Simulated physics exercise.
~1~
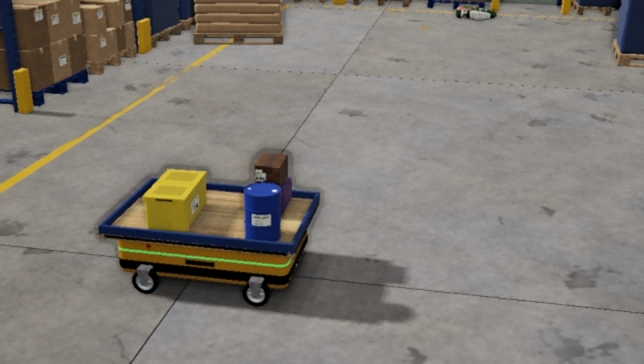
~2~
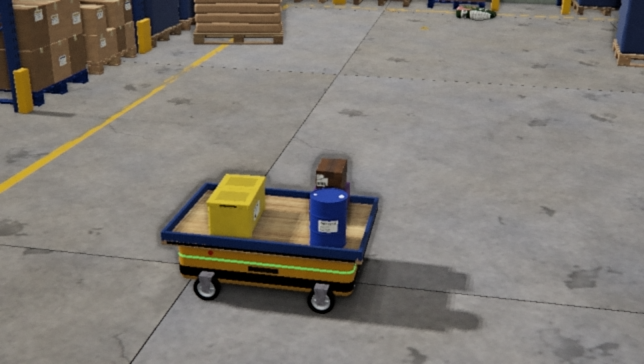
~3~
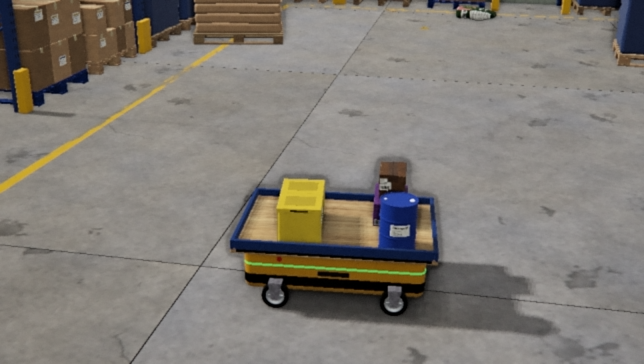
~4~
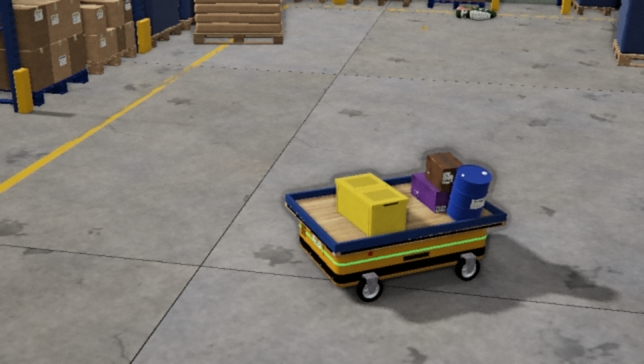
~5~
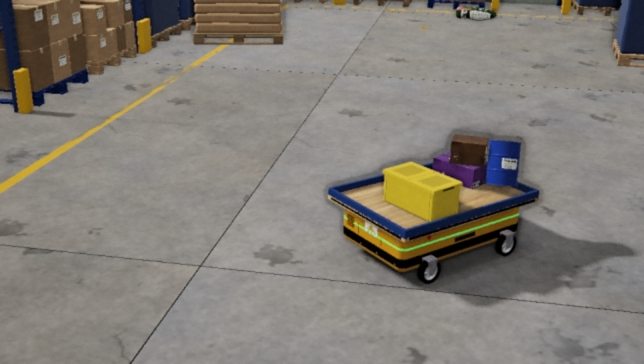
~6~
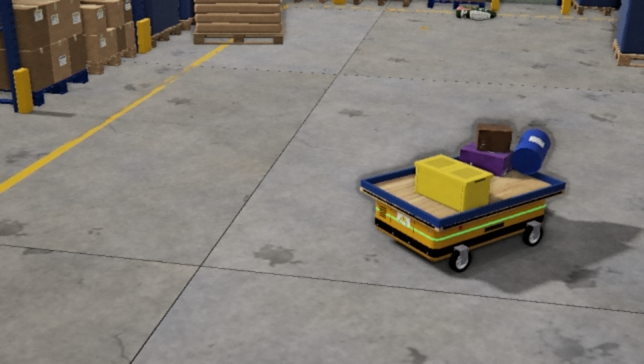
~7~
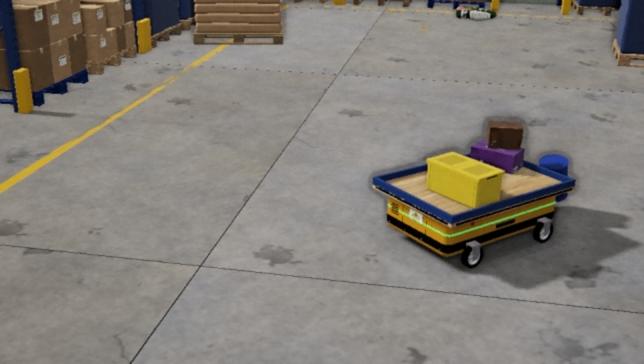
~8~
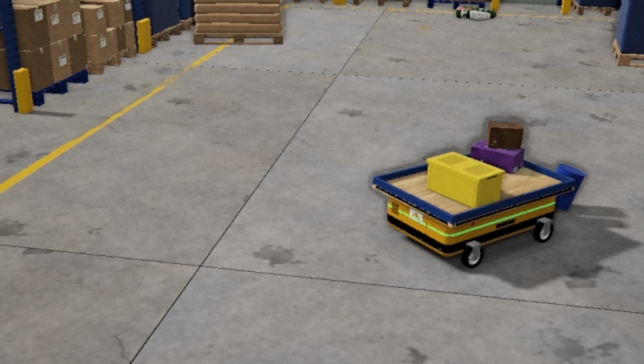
At first, a low yellow and black cart with a blue-rimmed deck rolls right across a warehouse floor, carrying a yellow tote, a blue canister and a brown parcel near the back. As it starts curving away from the camera, a purple parcel shows beneath the brown one, and the canister begins to lean. The canister tilts further through the turn, then tips onto its side over the rim. As the cart slows, the canister drops upside down past the right edge. The cart stops with the tote and both parcels still aboard, the canister off the deck.
